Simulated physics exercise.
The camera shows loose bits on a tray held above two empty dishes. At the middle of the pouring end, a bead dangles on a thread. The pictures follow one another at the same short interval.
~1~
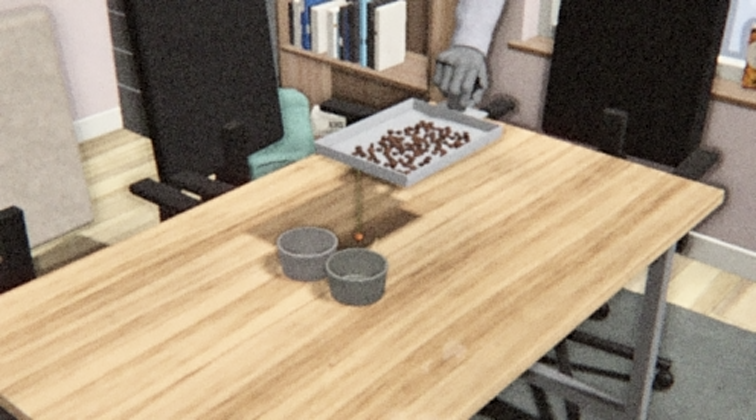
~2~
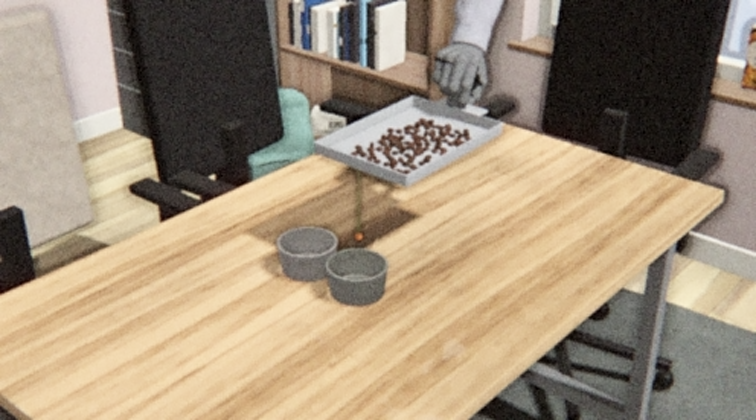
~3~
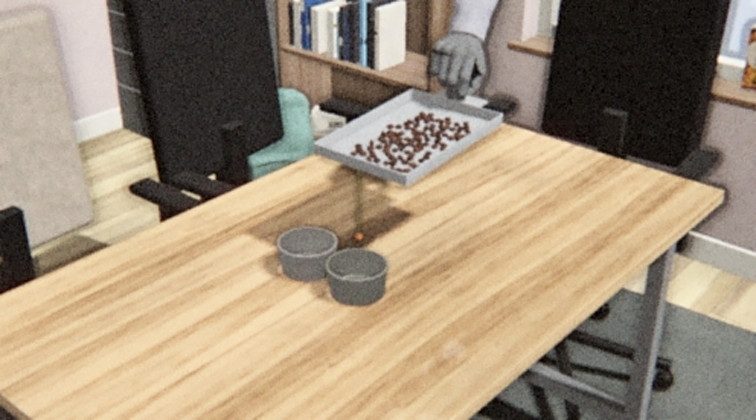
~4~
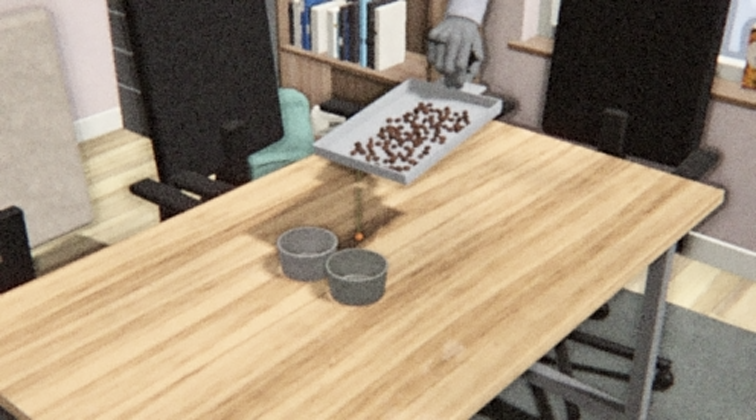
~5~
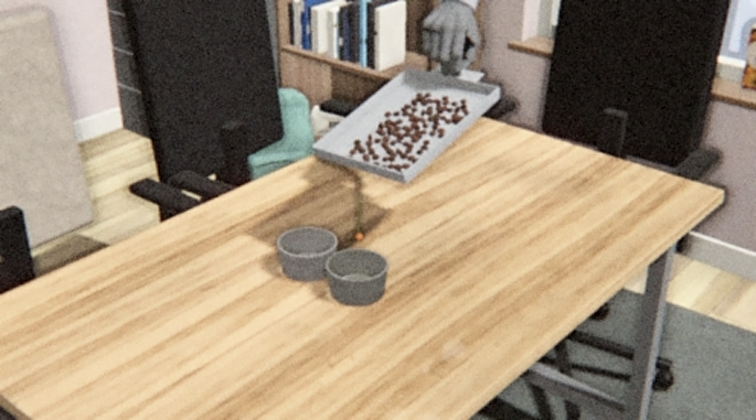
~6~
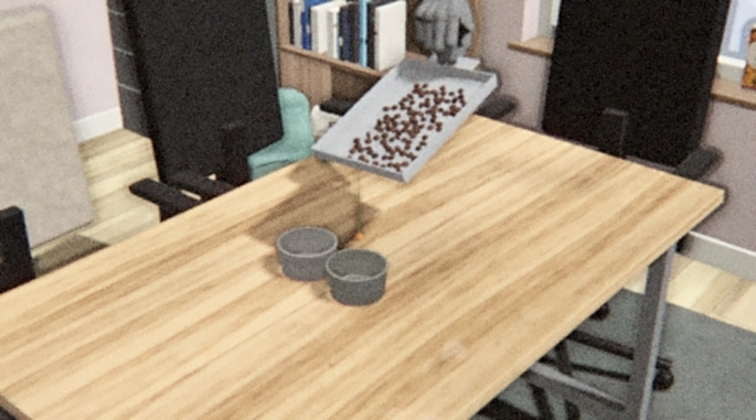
At first, a gray tray of flat chocolate drops sits nearly level above a wooden table with two empty gray dishes, a bead dangling on a thread below its edge. Then the gloved-looking gray hand at the far end rises, gradually tilting the tray toward its near left corner.
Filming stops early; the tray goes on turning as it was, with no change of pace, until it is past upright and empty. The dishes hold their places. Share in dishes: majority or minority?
Majority.
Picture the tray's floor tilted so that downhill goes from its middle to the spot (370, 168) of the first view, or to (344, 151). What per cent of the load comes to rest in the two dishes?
Respectively 70 % and 30 %.
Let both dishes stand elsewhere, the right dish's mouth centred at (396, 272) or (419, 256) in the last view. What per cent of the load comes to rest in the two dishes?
The first gives 30 %, the second 0 %.
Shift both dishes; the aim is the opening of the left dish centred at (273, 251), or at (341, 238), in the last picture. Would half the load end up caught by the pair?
Result, first place: Not as much as half; second place: Not as much as half.
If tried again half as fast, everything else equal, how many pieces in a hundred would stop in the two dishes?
I'd say 90 percent or thereabouts.
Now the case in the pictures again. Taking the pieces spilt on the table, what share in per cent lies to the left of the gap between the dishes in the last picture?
Left share: Some 80 per cent.
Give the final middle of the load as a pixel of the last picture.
Roughly at (313, 268), give or take.
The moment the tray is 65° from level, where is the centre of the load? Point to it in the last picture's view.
The middle of the pieces lands at roughly (355, 146).
Soon, tray tipped steeply; all on the tray.
A while on, tray tipped past a quarter turn; about half on the tray; a small part in the right dish; about a quarter in the left dish; a small part outside both; a small part in the air.
Towards the end, tray tipped past a quarter turn; about a quarter in the right dish; about half in the left dish; about a quarter outside both.
Finally, tray tipped past a quarter turn; about a quarter in the right dish; about half in the left dish; about a quarter outside both.
